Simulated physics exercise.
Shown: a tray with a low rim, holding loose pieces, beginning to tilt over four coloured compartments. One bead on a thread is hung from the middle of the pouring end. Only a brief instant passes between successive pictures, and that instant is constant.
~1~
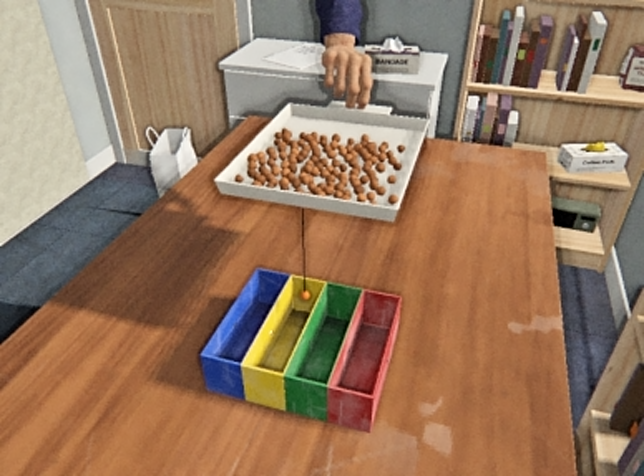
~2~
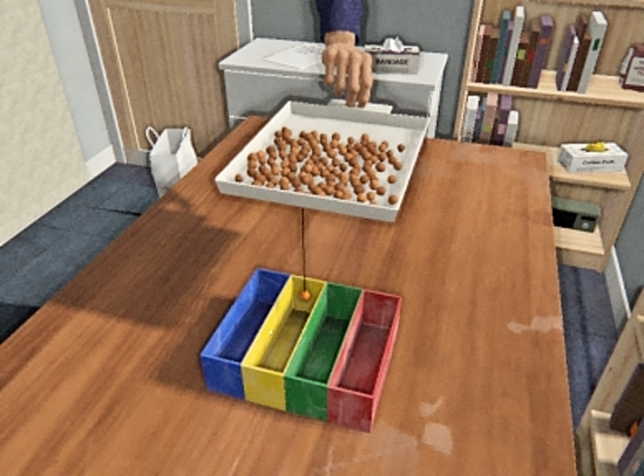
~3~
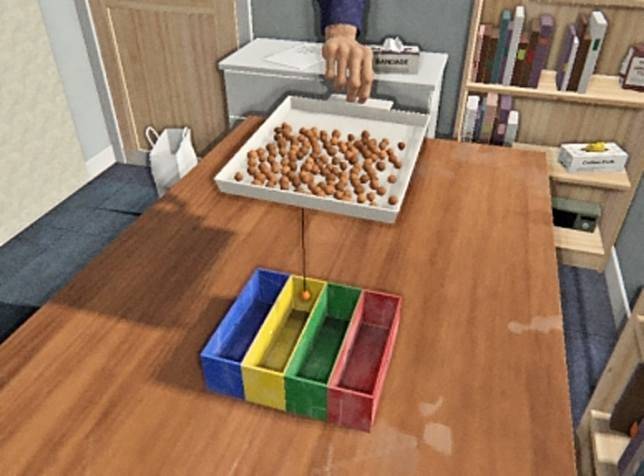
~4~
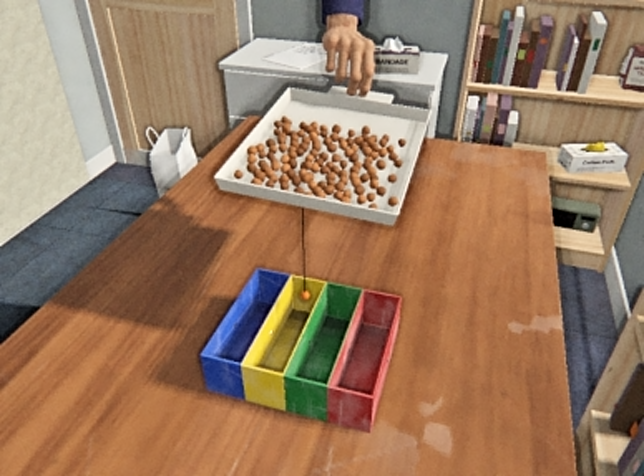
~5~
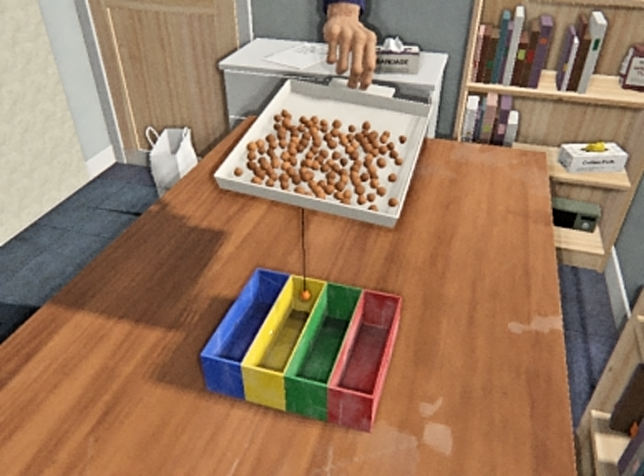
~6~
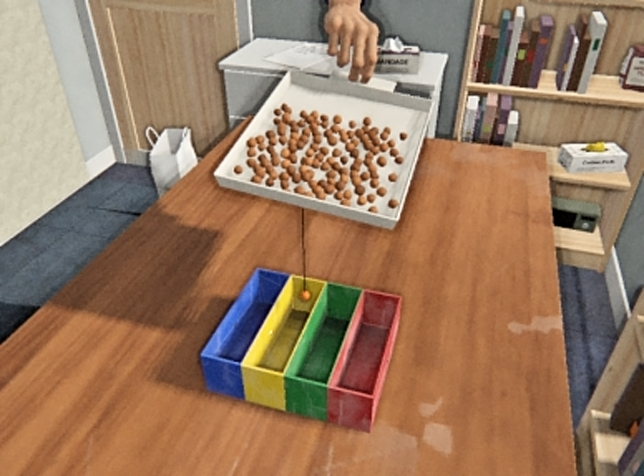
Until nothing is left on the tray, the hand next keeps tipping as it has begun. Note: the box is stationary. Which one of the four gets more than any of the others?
Most: Red.
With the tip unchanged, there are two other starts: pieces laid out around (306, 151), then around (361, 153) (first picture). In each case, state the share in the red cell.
You'd get about 60 per cent first and about 60 per cent second.
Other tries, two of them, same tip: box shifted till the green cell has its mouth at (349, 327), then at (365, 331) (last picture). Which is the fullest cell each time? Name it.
So it's red for the first shift and green for the second.
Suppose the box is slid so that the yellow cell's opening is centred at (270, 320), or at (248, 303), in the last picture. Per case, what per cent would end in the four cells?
Estimate: 50 % first, 20 % second.
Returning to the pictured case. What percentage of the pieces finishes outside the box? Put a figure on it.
Close to 30 %, give or take.
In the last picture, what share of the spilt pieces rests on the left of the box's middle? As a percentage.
Left share: Close to 0 %.
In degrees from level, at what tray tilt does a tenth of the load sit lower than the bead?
Tilt: Around 100 degrees.
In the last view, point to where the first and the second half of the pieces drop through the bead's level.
Around (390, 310) at first; around (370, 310) after that.
Just after the last frame, tray tipped steeply; almost all on the tray; just a few falling or outside the box.
A moment on, tray tipped right over; the larger part on the tray; about a tenth falling or outside the box.
Further on, tray tipped past a quarter turn; roughly half in the red cell; roughly a quarter in the green cell; just a few in the yellow cell; just a few in the blue cell; roughly a third falling or outside the box.
When it is over, tray tipped past a quarter turn; roughly half in the red cell; roughly a quarter in the green cell; just a few in the yellow cell; just a few in the blue cell; roughly a third outside the box.
